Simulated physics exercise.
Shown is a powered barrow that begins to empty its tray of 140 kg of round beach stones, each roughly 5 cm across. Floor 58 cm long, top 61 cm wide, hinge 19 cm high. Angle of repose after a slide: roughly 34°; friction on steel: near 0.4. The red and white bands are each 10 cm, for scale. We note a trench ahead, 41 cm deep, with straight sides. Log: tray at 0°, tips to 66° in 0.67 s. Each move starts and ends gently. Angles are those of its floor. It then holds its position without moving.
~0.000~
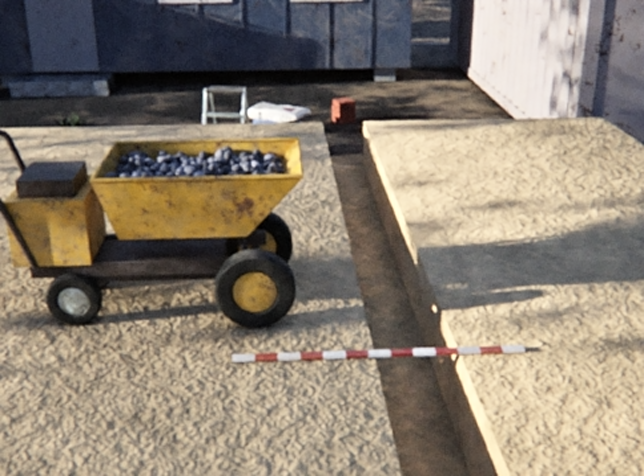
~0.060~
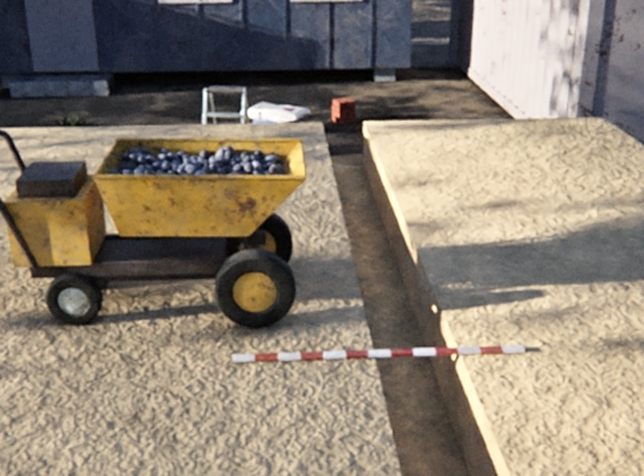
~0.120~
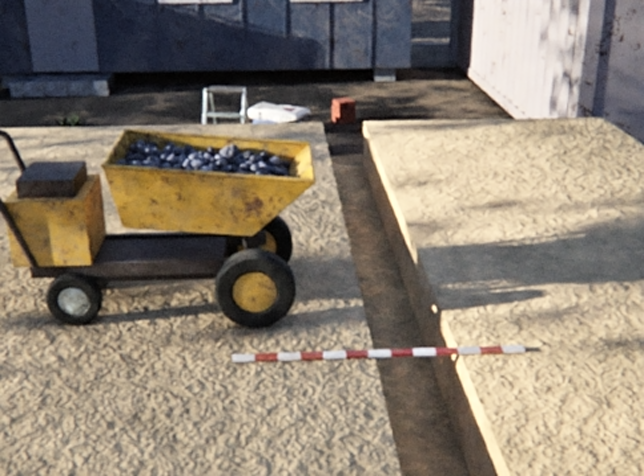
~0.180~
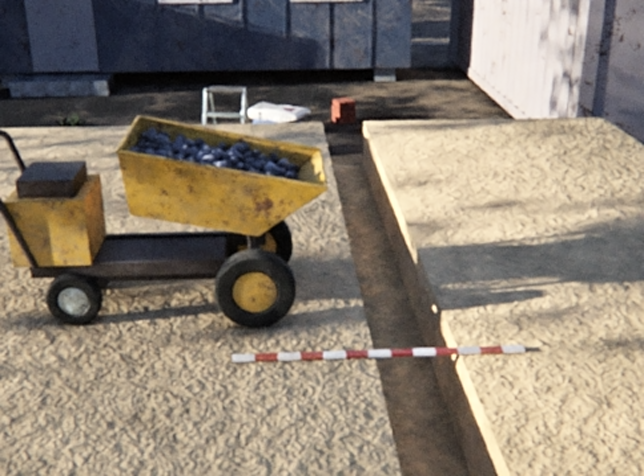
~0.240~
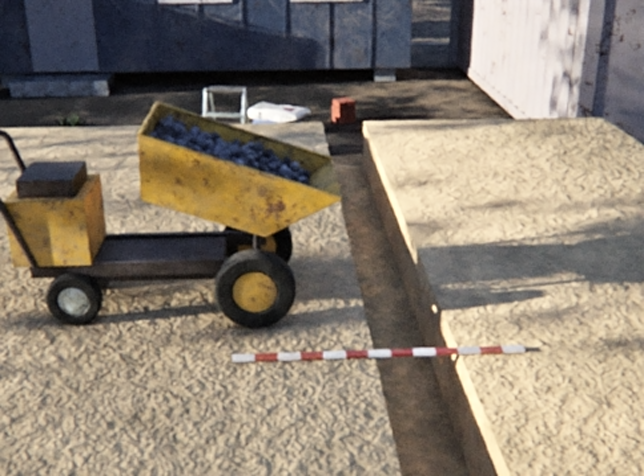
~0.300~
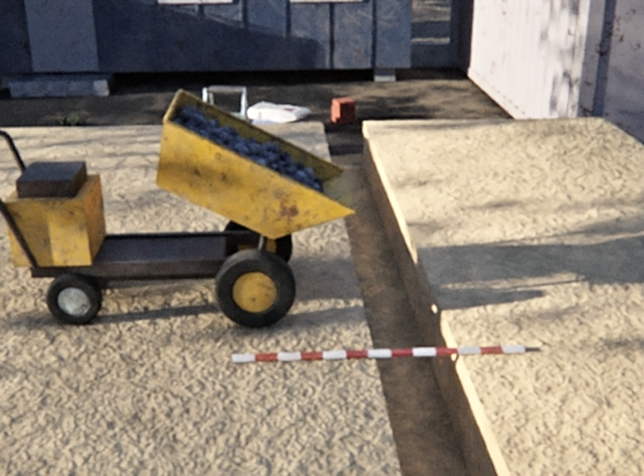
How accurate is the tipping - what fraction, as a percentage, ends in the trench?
Close to 63 in every hundred.
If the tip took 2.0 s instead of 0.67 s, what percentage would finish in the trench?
I'd put it at roughly 90 per cent.
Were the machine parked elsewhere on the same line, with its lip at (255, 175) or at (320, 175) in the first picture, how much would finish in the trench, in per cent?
It comes to about 95 and 45 in a hundred.
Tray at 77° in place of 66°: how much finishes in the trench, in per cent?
Trench share: Approx. 75%.
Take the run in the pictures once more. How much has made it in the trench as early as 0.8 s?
Approx. 25 % of the load.
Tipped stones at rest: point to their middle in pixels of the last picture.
Middle at around (421, 346), I'd say.
After 0.5 s the floor is at 55°; 100 % in the tray; the foremost stones are at (366, 235).
After 0.8 s the floor is at 66°; 75 % in the tray, 23 % in the trench, 2 % past the trench; the foremost stones are at (450, 283).
After 1.1 s the floor is at 66°; 21 % in the tray, 43 % in the trench, 36 % past the trench; the foremost stones are at (580, 284).
After 3.1 s the floor is at 66°; 0 % in the tray, 63 % in the trench, 37 % past the trench; the foremost stones are past the picture's edge.
